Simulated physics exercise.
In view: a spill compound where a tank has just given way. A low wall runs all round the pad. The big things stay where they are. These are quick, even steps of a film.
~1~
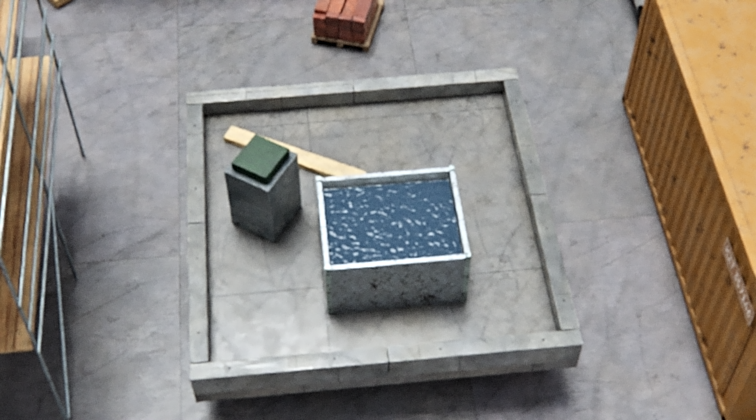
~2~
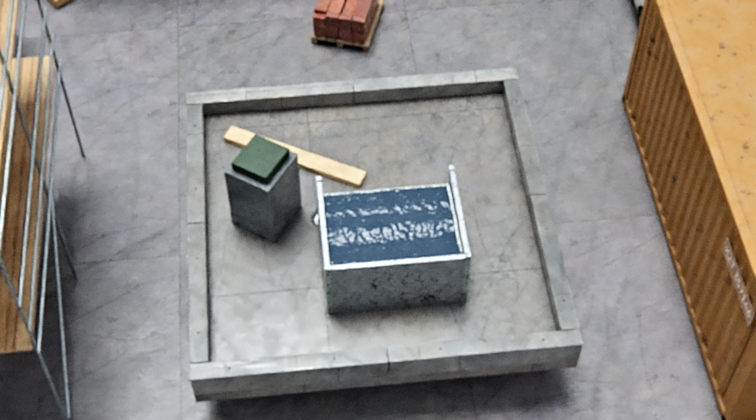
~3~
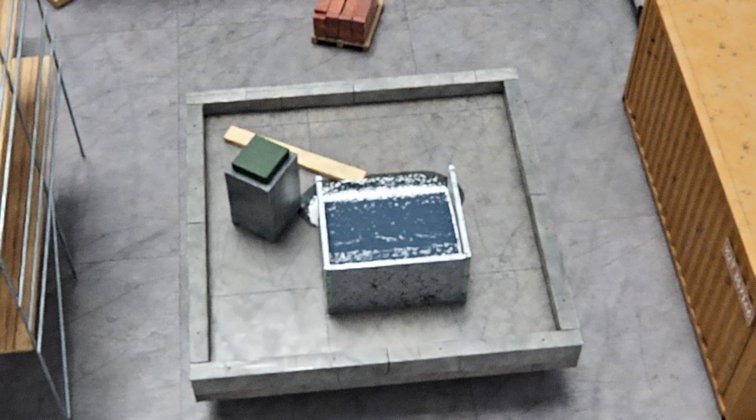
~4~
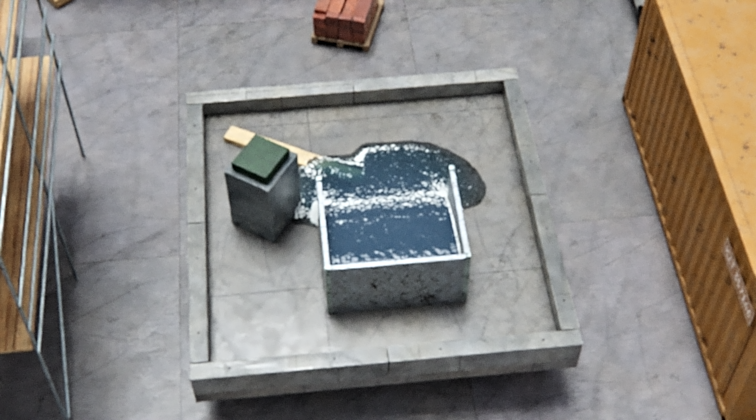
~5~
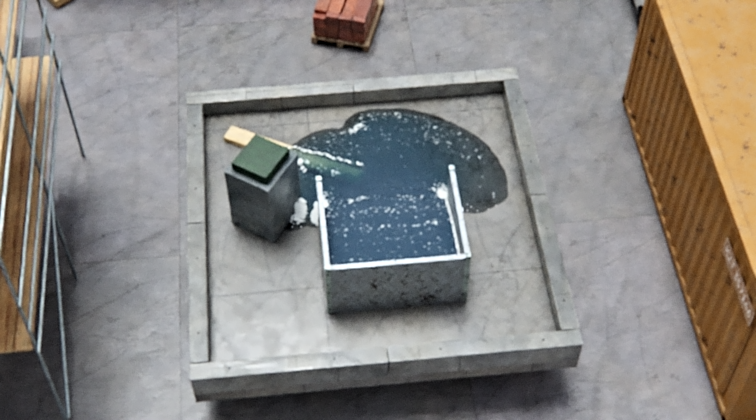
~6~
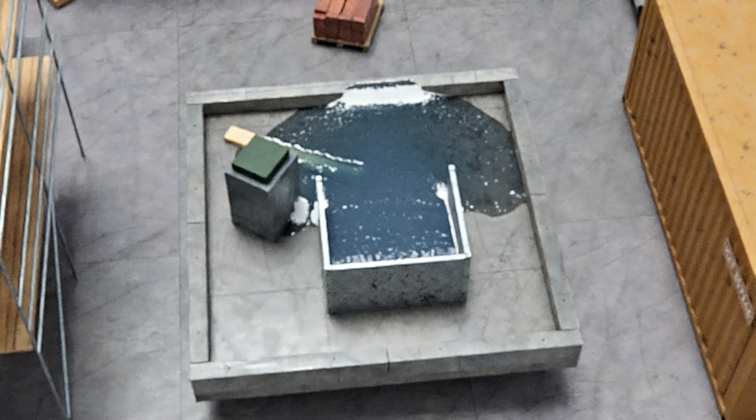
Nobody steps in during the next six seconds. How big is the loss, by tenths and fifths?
The share lost is a tenth to a fifth.
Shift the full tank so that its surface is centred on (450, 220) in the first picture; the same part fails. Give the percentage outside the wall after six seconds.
Some 18 per cent.
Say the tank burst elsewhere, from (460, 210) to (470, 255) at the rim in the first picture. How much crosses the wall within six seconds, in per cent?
I make it 20 per cent.
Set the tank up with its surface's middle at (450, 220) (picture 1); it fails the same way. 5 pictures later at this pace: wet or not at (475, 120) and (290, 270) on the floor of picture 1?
In that order: Wet, clear.
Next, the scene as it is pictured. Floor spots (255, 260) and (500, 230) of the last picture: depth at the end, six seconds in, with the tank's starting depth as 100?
In that order: 4 and 6 per cent.
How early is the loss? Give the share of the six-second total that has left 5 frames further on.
I make it 10 per cent.
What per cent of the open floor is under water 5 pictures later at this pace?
Some 55 per cent.
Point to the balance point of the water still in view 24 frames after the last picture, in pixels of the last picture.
Roughly at (368, 201).
A moment on, water covers 50 % of the floor; the low wall has let 0 % over.
Next, water covers 50 % of the floor; the low wall has let 2 % over.
Then, water covers 55 % of the floor; the low wall has let 12 % over.
Later, water covers 75 % of the floor; the low wall has let 14 % over.
In the end, water covers 80 % of the floor; the low wall has let 14 % over.
